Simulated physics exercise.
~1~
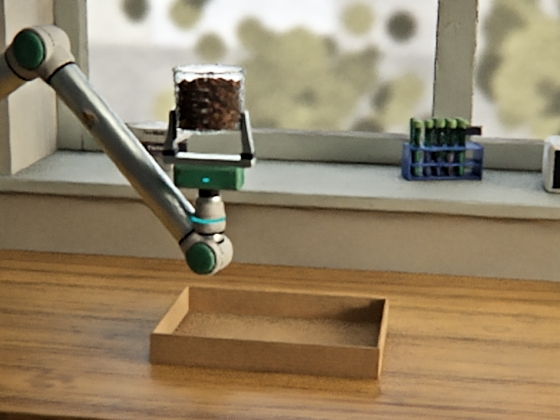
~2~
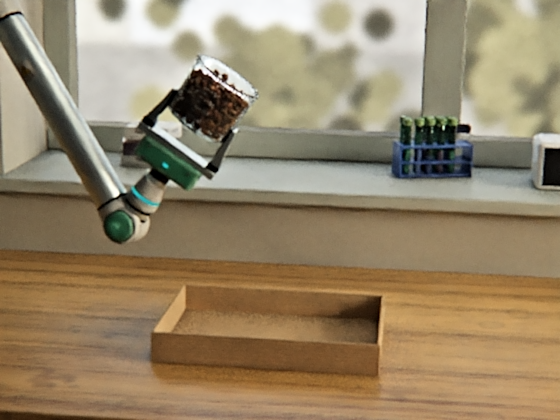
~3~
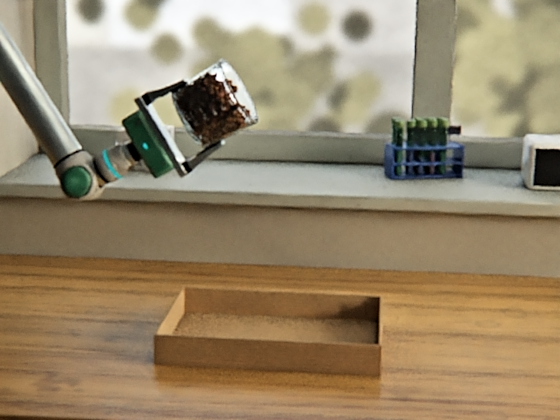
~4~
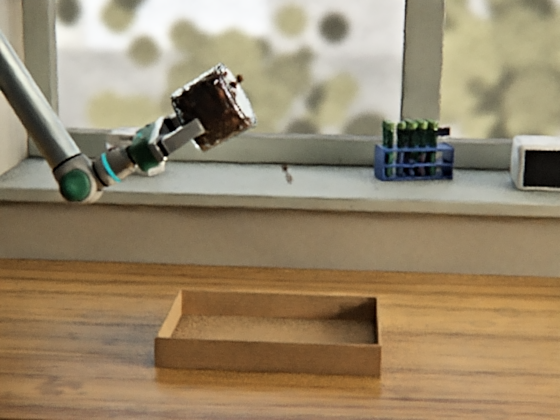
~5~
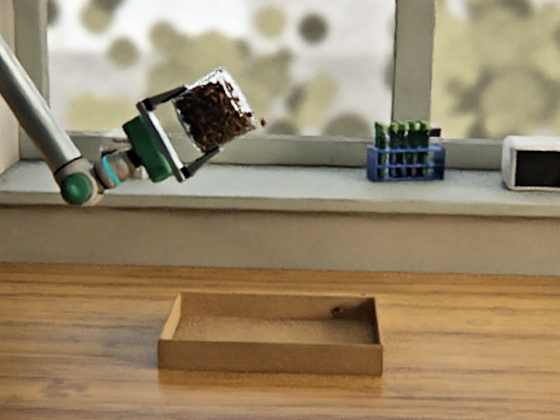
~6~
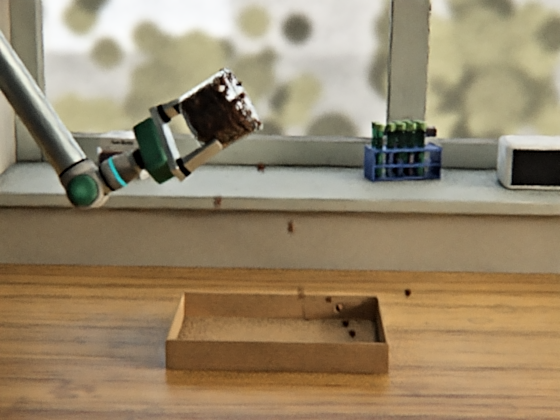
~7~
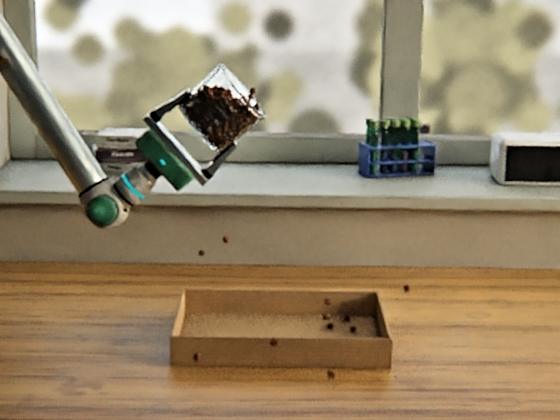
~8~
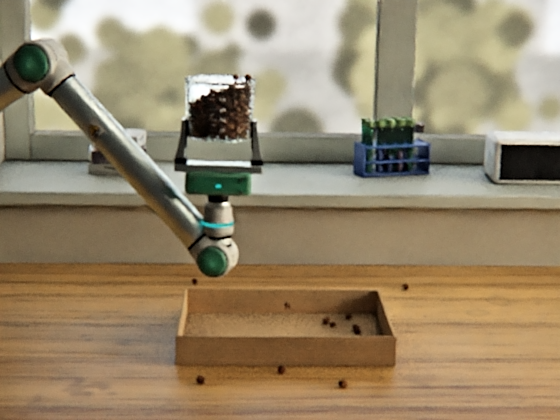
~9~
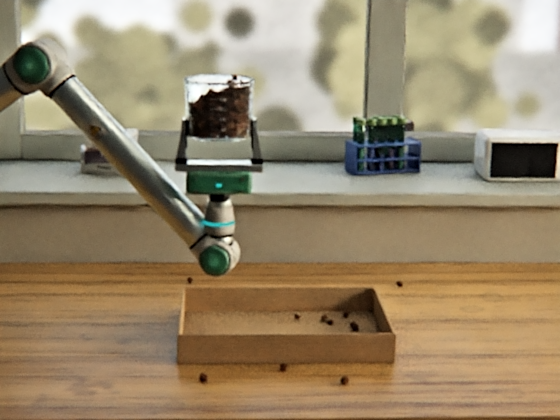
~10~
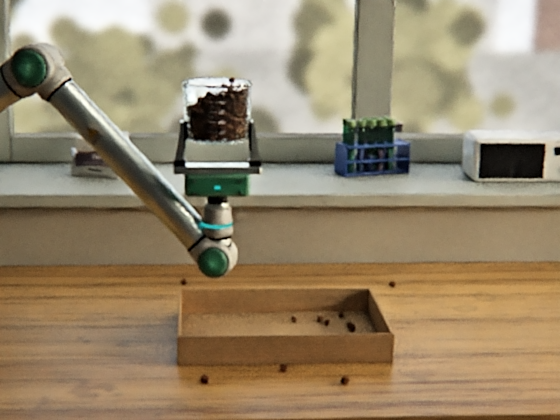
Above a wooden table, a robot arm tips a beaker, spills some brown pellets and rights it.
